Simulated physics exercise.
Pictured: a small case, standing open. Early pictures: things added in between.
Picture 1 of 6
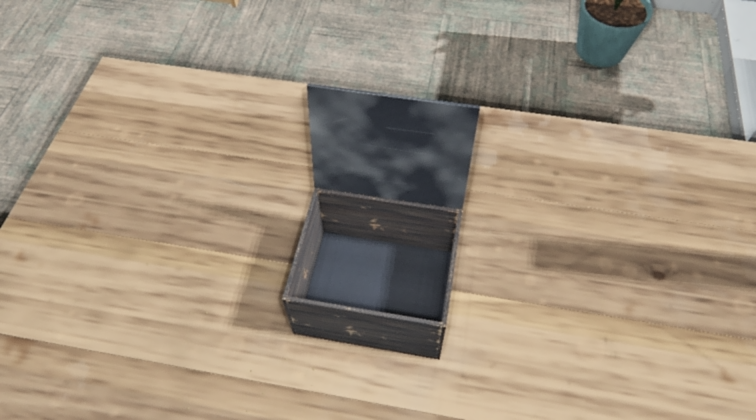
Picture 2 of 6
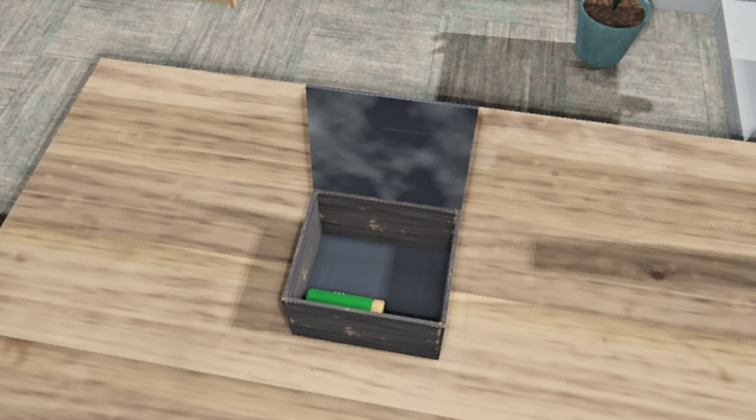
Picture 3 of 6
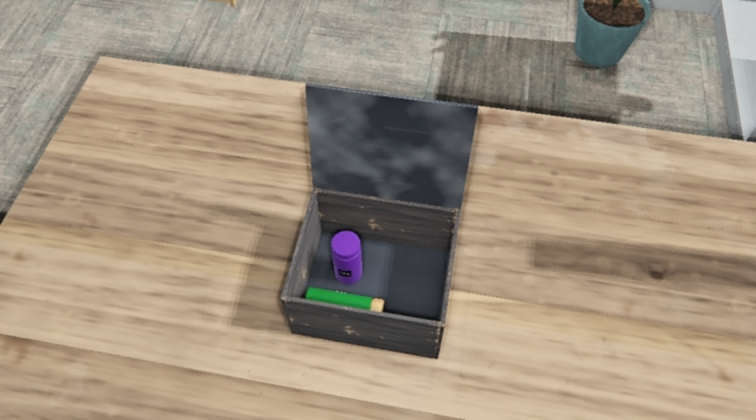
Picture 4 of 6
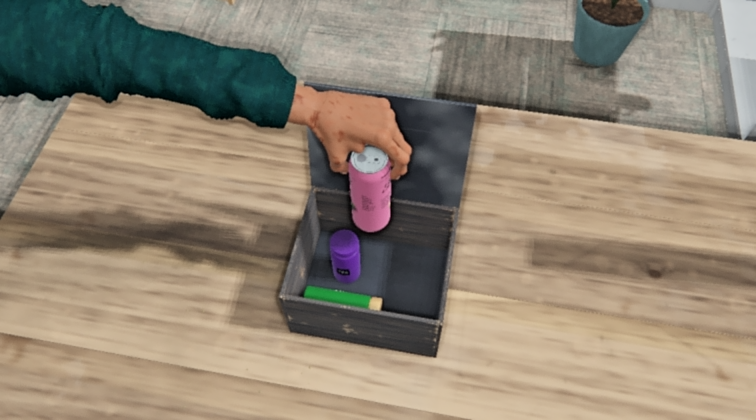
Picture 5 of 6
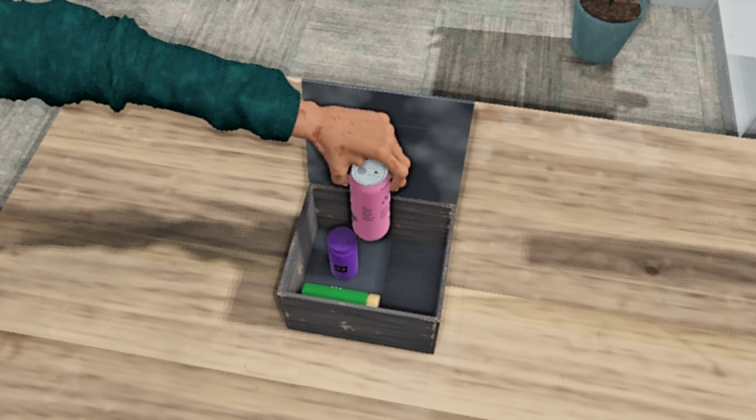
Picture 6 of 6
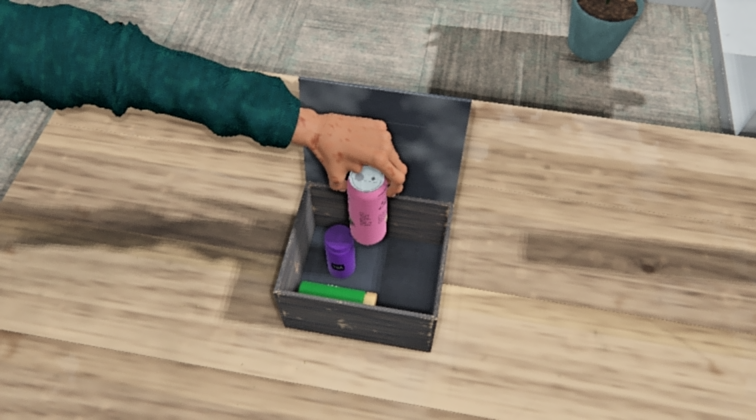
At first, a small dark case stands open and empty on a wooden table, then a green stick-like item and a purple bottle appear inside it. Next, a hand in a teal sleeve holds a pink can over the back of the case and lowers it slightly behind the bottle.
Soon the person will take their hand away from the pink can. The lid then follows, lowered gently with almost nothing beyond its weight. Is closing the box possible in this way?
Yes.
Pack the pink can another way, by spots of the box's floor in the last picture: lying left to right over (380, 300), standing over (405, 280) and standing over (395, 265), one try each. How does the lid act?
Try 1: Lid shut; try 2: Lid not shut; try 3: Lid not shut.
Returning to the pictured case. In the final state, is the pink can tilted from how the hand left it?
By the end it has leaned over.
Then, 0.90 s on from there, lid starting down; pink can turned 54° from how it was put near (356, 275); purple shaker turned 3° from how it was put.
Then, 1.60 s on from there, lid 57° above the rim; pink can turned 74° from how it was put near (347, 256); purple shaker shifted about its own width.
In the end, lid shut; toppled in the box, pink can; moved from the start, purple shaker; green shaker unmoved. At the end, from the last picture's camera, pink can near (347, 256).
